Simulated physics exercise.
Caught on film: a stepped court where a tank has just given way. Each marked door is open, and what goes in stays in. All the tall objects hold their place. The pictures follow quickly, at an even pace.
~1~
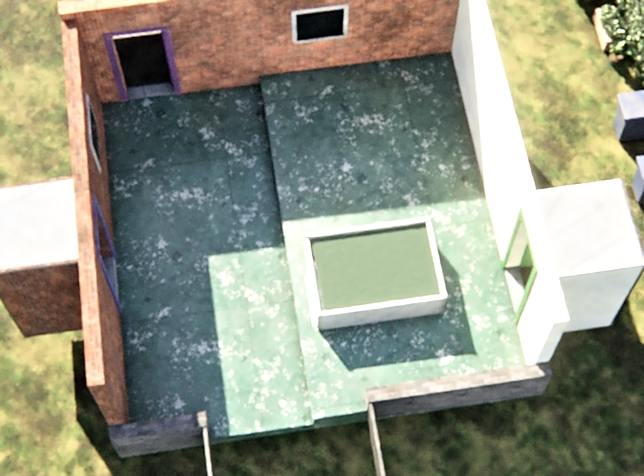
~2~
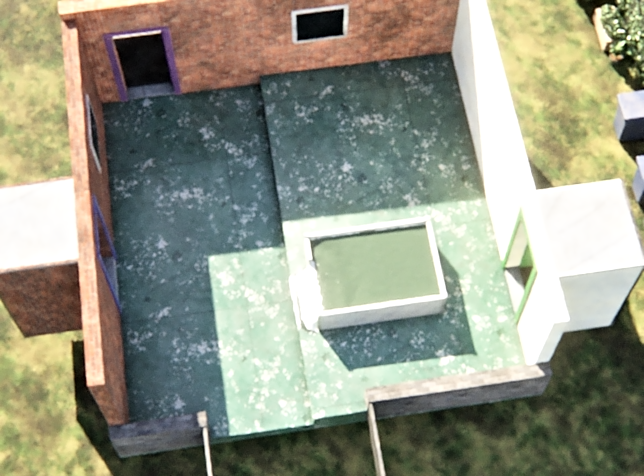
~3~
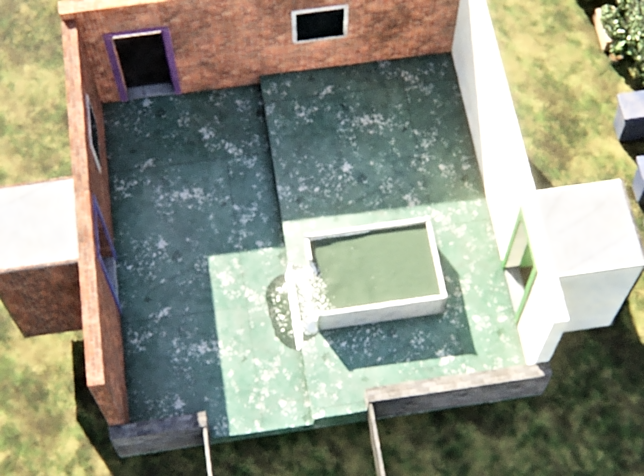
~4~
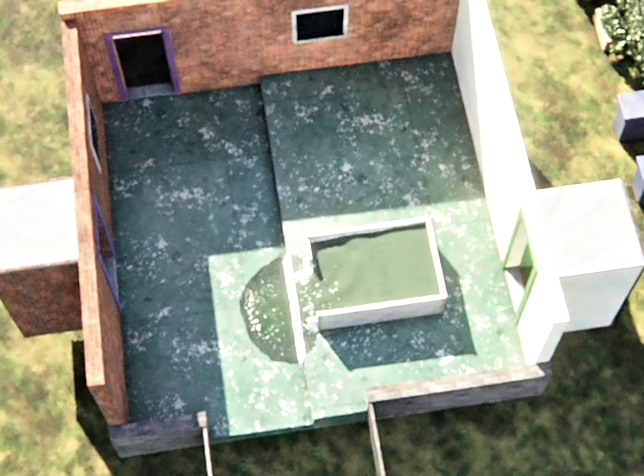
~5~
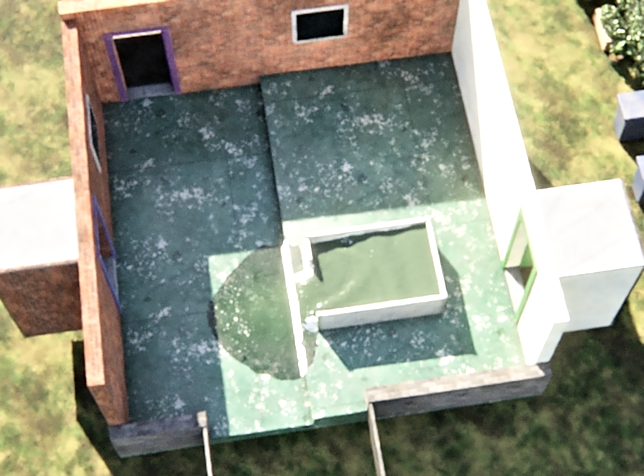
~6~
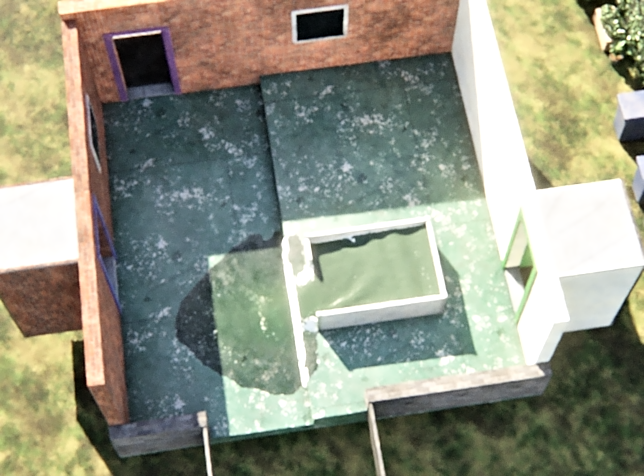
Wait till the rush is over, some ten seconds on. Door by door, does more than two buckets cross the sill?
In the end: The green door admits no more than that; the blue door admits no more than that; the purple door lets in a lot.
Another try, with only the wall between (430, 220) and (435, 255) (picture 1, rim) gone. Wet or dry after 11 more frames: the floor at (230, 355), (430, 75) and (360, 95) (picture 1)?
In turn: Not flooded, wet, free of water.
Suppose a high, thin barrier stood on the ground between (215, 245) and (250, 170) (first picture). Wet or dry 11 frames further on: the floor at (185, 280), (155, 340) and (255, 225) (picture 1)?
In turn: Wet, covered, dry.
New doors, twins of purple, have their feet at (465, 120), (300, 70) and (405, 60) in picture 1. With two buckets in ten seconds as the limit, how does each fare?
One after the other: Takes less, lets less in, keeps below it.
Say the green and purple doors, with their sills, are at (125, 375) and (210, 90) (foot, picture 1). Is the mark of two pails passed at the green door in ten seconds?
Then: The green one passes that mark.
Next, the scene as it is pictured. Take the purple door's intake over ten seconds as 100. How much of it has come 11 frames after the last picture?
Some 0 per cent.
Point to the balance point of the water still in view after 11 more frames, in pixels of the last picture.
Around (283, 309).
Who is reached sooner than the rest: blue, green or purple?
The blue door.
A moment on, water covers 20 % of the floor; the green door not reached, the blue door wet at the sill, nothing in, the purple door not reached.
Next, water covers 25 % of the floor; the green door not reached, the blue door wet at the sill, nothing in, the purple door not reached.
Then, water covers 30 % of the floor; the green door not reached, the blue door wet at the sill, nothing in, the purple door not reached.
Later, water covers 50 % of the floor; the green door not reached, the blue door wet at the sill, nothing in, the purple door over two buckets in.
In the end, water covers 50 % of the floor; the green door not reached, the blue door wet at the sill, nothing in, the purple door over two buckets in.
